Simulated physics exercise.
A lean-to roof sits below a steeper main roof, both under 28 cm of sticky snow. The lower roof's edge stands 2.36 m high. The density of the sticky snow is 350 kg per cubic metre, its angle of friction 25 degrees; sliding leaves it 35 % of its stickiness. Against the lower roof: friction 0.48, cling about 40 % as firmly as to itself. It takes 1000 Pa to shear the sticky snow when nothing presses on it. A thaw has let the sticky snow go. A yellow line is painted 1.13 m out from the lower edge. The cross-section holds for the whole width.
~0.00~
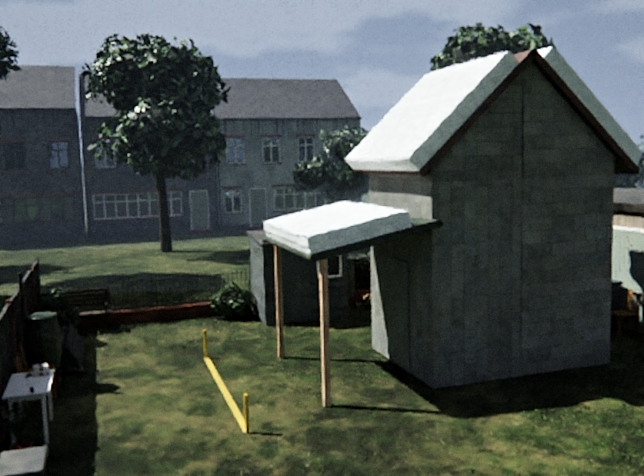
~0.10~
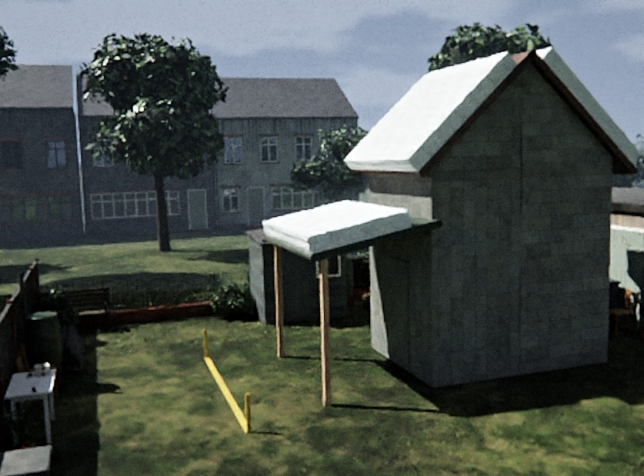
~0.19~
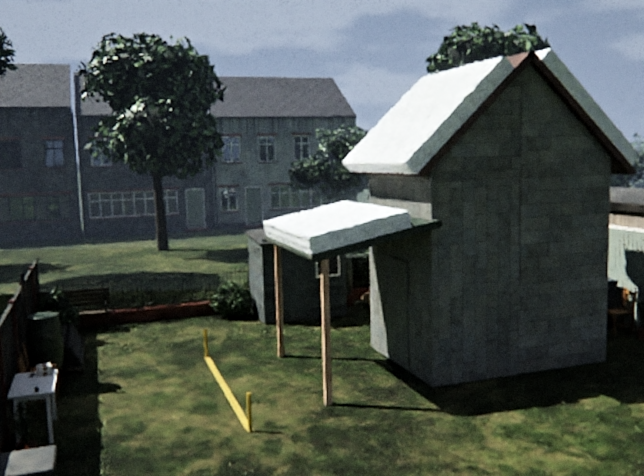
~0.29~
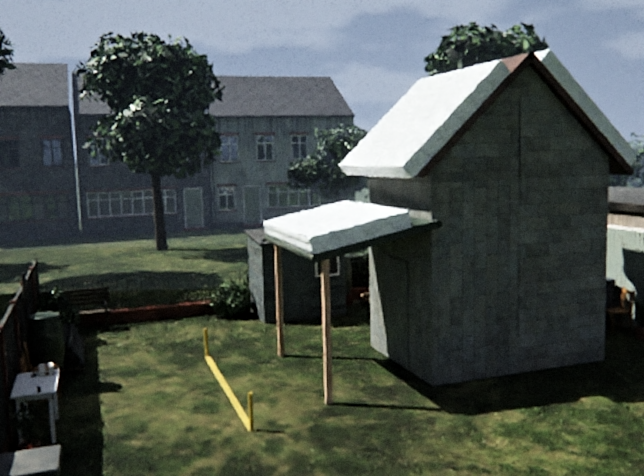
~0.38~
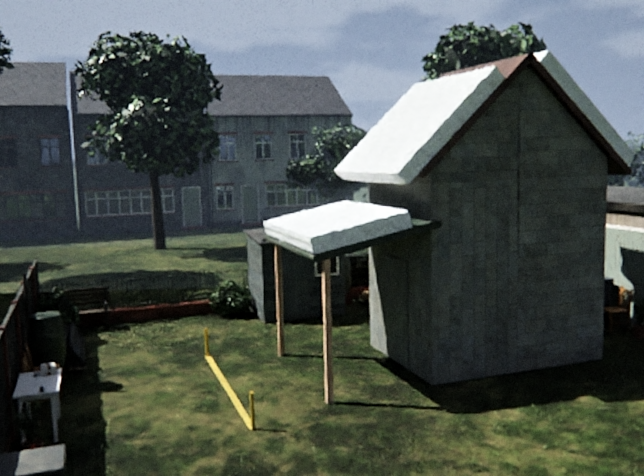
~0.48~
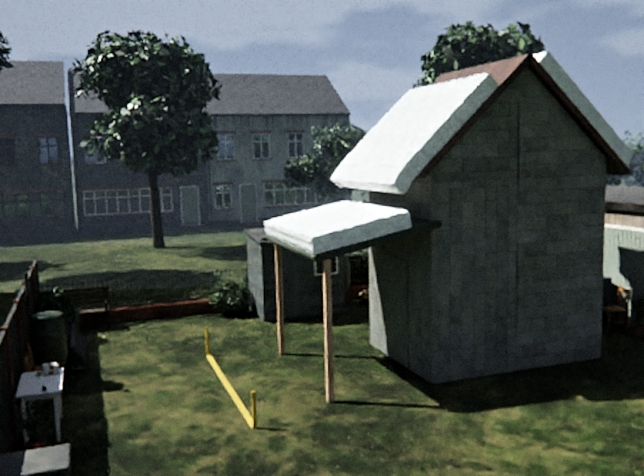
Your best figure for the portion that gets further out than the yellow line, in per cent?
The portion that gets further out than the yellow line is near 4 %.
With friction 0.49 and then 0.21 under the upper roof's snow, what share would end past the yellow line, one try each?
In turn about 0 %, 5 %.
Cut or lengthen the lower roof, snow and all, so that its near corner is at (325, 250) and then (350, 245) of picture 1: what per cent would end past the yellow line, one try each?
In turn about 8 %, 16 %.
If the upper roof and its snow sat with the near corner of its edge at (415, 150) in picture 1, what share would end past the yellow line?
In that case some 12 per cent.
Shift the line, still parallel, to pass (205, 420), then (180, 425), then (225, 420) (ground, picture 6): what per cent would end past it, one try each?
In that order: 0 %, 0 %, 1 %.
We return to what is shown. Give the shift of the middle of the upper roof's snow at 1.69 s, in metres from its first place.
Roughly 2.4 m.
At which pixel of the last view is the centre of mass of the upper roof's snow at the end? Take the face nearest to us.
Near (356, 250).
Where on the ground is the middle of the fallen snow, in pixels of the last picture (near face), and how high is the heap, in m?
Around (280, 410); it stands about 0.2 m.
By 1.03 s, none is below the lower edge and 0 % is past the line.
By 1.69 s, none is below the lower edge and 0 % is past the line.
By 2.34 s, 15 % is below the lower edge and 0 % is past the line.
By 3.00 s, 15 % is below the lower edge and 4 % is past the line.
By 3.40 s, at the end, 15 % is below the lower edge and 4 % is past the line.
